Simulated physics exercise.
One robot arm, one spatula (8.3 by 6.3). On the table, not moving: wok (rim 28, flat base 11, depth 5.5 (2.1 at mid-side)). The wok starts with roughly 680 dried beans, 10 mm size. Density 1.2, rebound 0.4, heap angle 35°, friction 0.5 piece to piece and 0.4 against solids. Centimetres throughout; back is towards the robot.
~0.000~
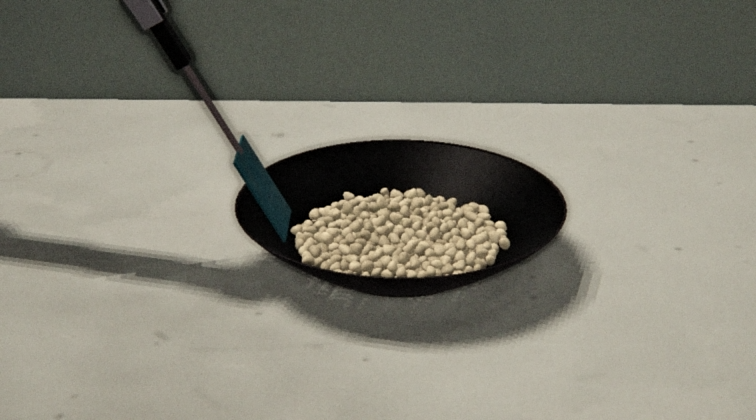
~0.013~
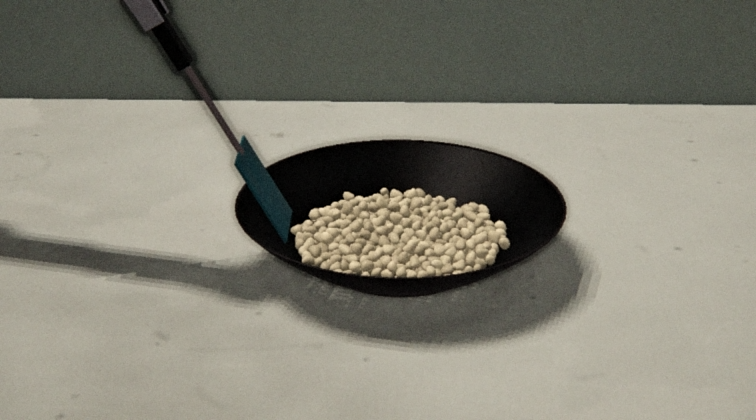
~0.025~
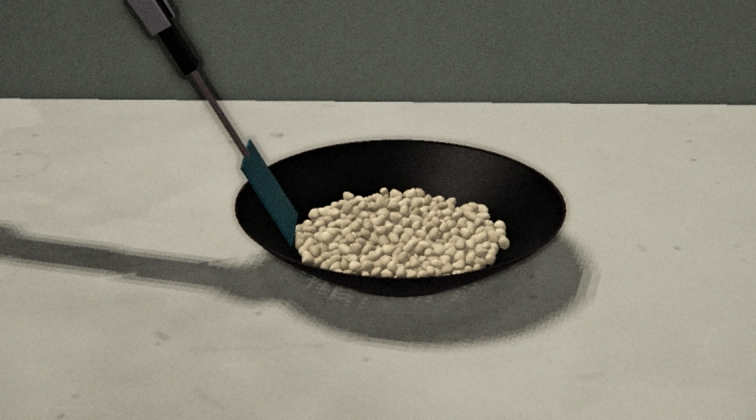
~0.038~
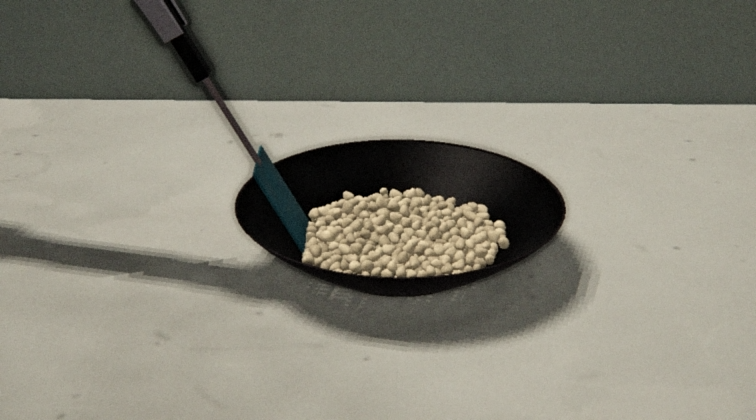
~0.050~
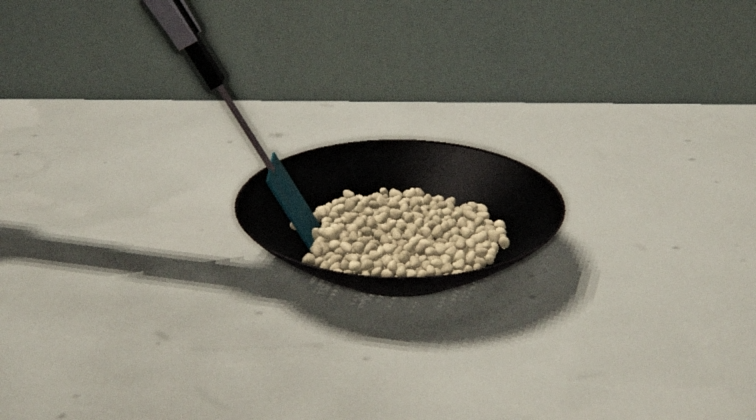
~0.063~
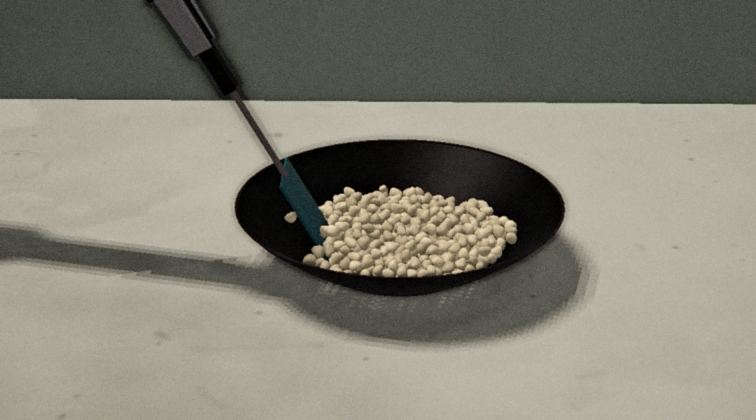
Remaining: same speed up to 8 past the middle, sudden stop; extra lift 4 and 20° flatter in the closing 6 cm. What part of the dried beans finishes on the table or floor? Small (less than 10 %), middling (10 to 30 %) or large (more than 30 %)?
On the table or floor the share is middling, 10 to 30 %.
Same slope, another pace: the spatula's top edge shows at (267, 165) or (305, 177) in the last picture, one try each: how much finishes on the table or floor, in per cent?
Some 5 and 25 per cent.
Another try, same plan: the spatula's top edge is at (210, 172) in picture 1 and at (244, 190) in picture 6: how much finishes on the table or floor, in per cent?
About 5 per cent.
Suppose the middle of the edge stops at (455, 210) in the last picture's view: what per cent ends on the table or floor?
Some 0 per cent.
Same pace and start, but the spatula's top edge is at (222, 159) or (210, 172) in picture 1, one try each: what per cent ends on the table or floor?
About 15 and 20 per cent.
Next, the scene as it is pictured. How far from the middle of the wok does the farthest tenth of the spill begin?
Roughly 40 cm.
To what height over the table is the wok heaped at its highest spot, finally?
Roughly 6.0 cm.
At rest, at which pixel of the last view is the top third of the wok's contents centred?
Around (496, 220).
After 0.12 s, sloping 61°, highest piece 9 above the table; 676 in the wok, 1 on the blade or in flight.
After 0.17 s, sloping 55°, highest piece 17 above the table; 674 in the wok, 3 on the blade or in flight.
After 0.40 s, sloping 41°, highest piece 19 above the table; 571 in the wok, 57 on the table or floor, 49 on the blade or in flight.
After 1.45 s, sloping 41°, highest piece 6 above the table; 571 in the wok, 106 on the table or floor.
At rest, 571 in the wok, 106 on the table or floor. That is 16 % on the table or floor.
